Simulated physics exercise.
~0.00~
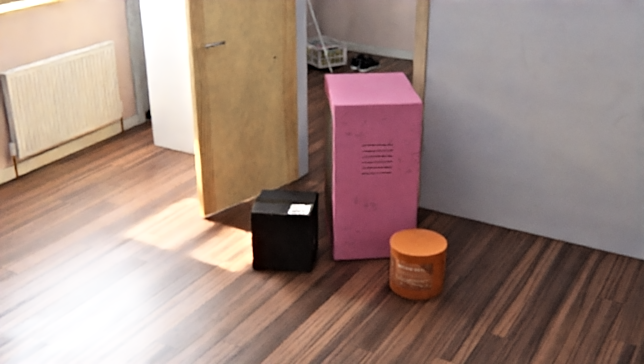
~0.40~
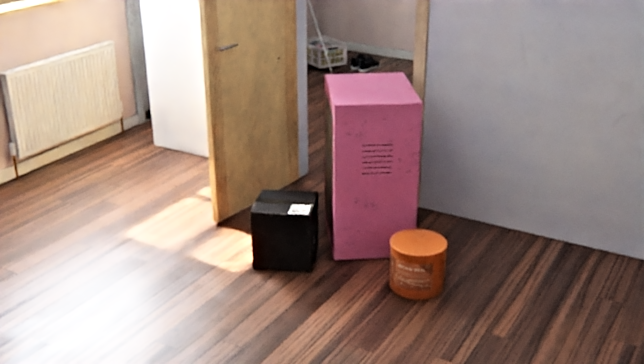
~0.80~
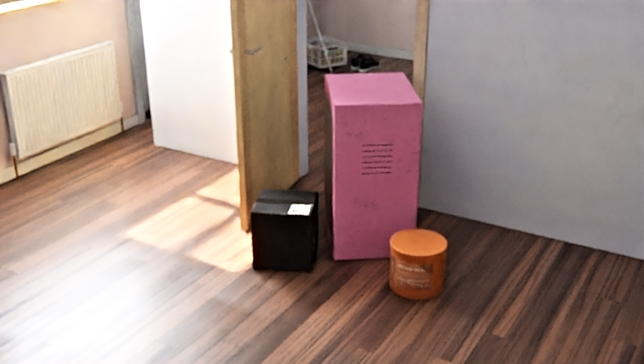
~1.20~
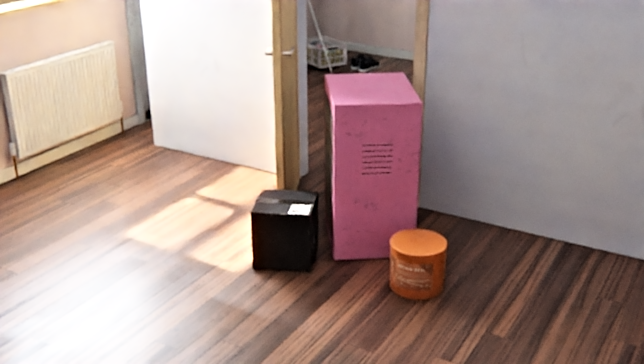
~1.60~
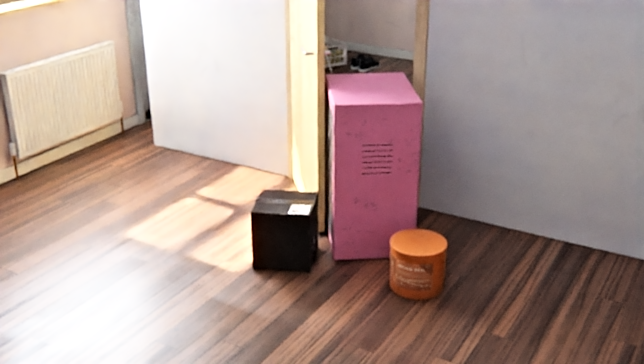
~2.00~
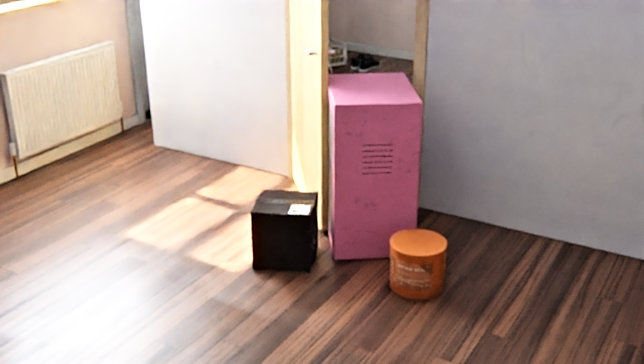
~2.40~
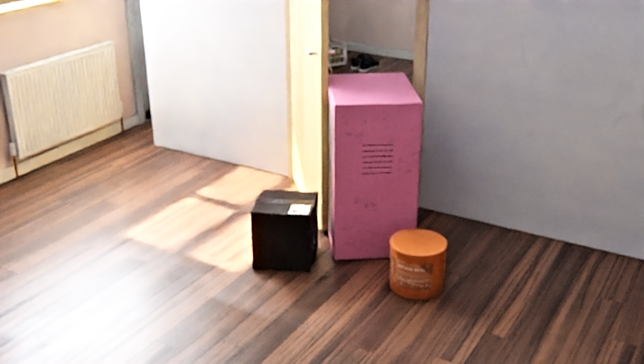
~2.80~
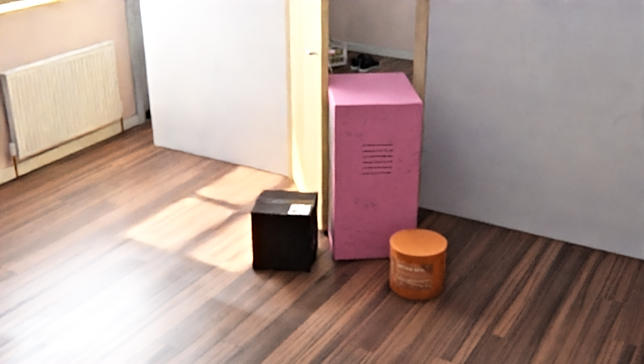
A wooden door swings steadily to the right in a bright room with a dark plank floor, seen from a fixed, slightly raised viewpoint. A tall pink cabinet stands in front of the doorway, with a small black box to its left and an orange tub to its right, while a radiator hangs on the far left wall. As the door turns, its broad face narrows and more of the pale wall behind it shows. It passes behind the black box, then stops beside the pink cabinet, short of closing. The door stays still there, with the cabinet, box and tub all unmoved.
